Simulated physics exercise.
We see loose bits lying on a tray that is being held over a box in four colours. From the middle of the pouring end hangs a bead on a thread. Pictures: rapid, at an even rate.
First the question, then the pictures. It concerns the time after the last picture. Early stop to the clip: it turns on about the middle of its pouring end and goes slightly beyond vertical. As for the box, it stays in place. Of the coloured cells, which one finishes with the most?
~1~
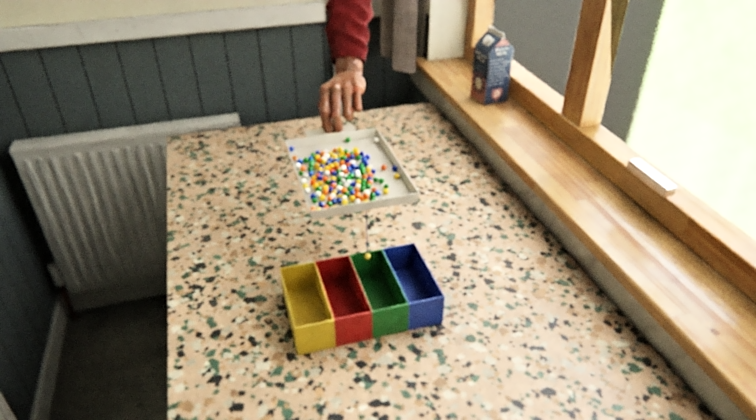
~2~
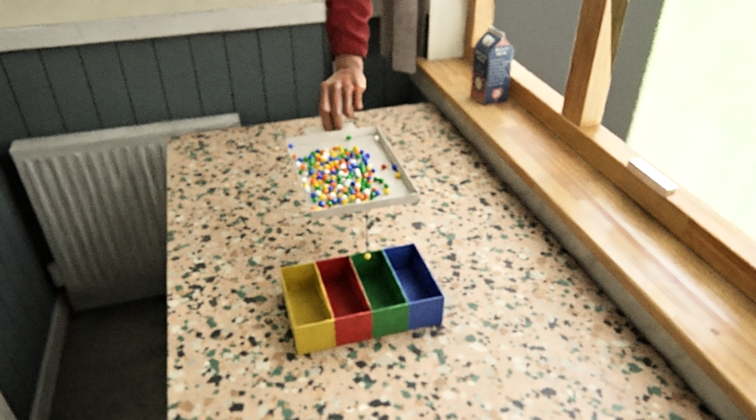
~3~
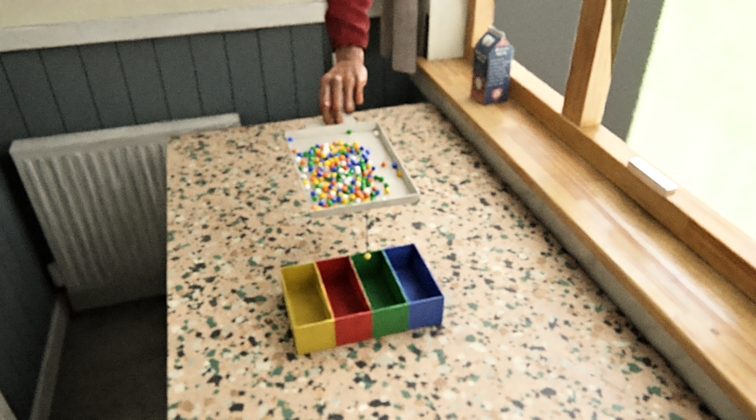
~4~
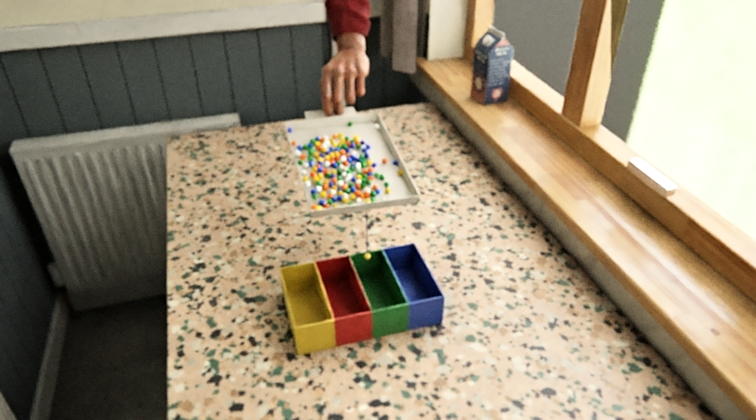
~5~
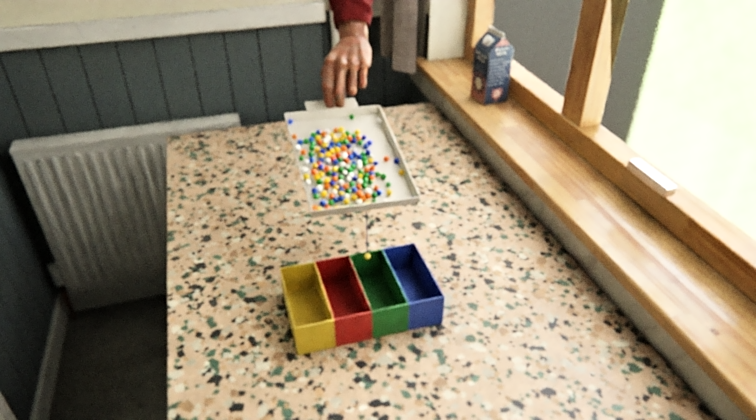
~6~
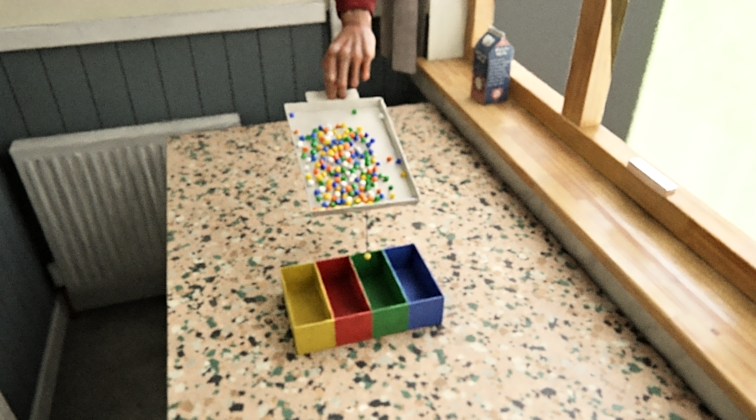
The blue cell finishes with the most.
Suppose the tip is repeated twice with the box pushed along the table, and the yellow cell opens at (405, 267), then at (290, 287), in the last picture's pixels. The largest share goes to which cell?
The yellow one; blue.
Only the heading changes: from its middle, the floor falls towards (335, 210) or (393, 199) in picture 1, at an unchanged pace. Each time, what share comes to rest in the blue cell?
Roughly 0 % in the first case and 70 % in the second.
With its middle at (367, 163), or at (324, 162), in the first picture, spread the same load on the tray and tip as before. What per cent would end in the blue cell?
Roughly 50 % and then 50 %.
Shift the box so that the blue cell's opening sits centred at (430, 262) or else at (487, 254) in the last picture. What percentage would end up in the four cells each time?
90 %, 80 %.
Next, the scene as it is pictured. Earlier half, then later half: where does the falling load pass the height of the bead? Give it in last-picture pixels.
Roughly at (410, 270) first, and then at (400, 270).
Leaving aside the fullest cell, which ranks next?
Second position is held by the green one.
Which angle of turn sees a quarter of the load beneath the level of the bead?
90°, roughly.
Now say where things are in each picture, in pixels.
The first frame shows corners of the pouring end at (312, 210) and (417, 192), level; middle of the load at (341, 175), round plastic beads; bead on its thread at (367, 256); yellow cell at (315, 335); red cell at (353, 327); green cell at (390, 318); blue cell at (426, 311).
The second frame shows corners of the pouring end at (312, 210) and (417, 192), level; middle of the load at (341, 174).
The third frame shows corners of the pouring end at (312, 210) and (417, 193), tipped barely, lowest at the right corner; middle of the load at (341, 171).
The fourth frame shows corners of the pouring end at (313, 209) and (418, 194), tipped a little, lowest at the right corner; middle of the load at (341, 167).
The fifth frame shows corners of the pouring end at (313, 209) and (418, 196), tipped a little, lowest at the right corner; middle of the load at (343, 165).
The sixth frame shows corners of the pouring end at (313, 210) and (418, 197), tipped clearly, lowest at the right corner; middle of the load at (345, 164), nearly all on the move; yellow cell at (315, 335); red cell at (353, 327); green cell at (390, 318); blue cell at (426, 311).
Soon, tray tipped steeply; nearly all on the tray; a stray few in the green cell; a stray few in the blue cell; a small part falling or outside the box.
A while on, tray tipped past a quarter turn; a small part on the tray; about a third in the blue cell; about a quarter in the green cell; a small part in the red cell; about a quarter falling or outside the box.
Towards the end, tray tipped past a quarter turn; about half in the blue cell; about a quarter in the green cell; a small part in the red cell; a small part falling or outside the box.
Finally, tray tipped past a quarter turn; about half in the blue cell; about a quarter in the green cell; a small part in the red cell; none in the yellow cell; a small part outside the box.
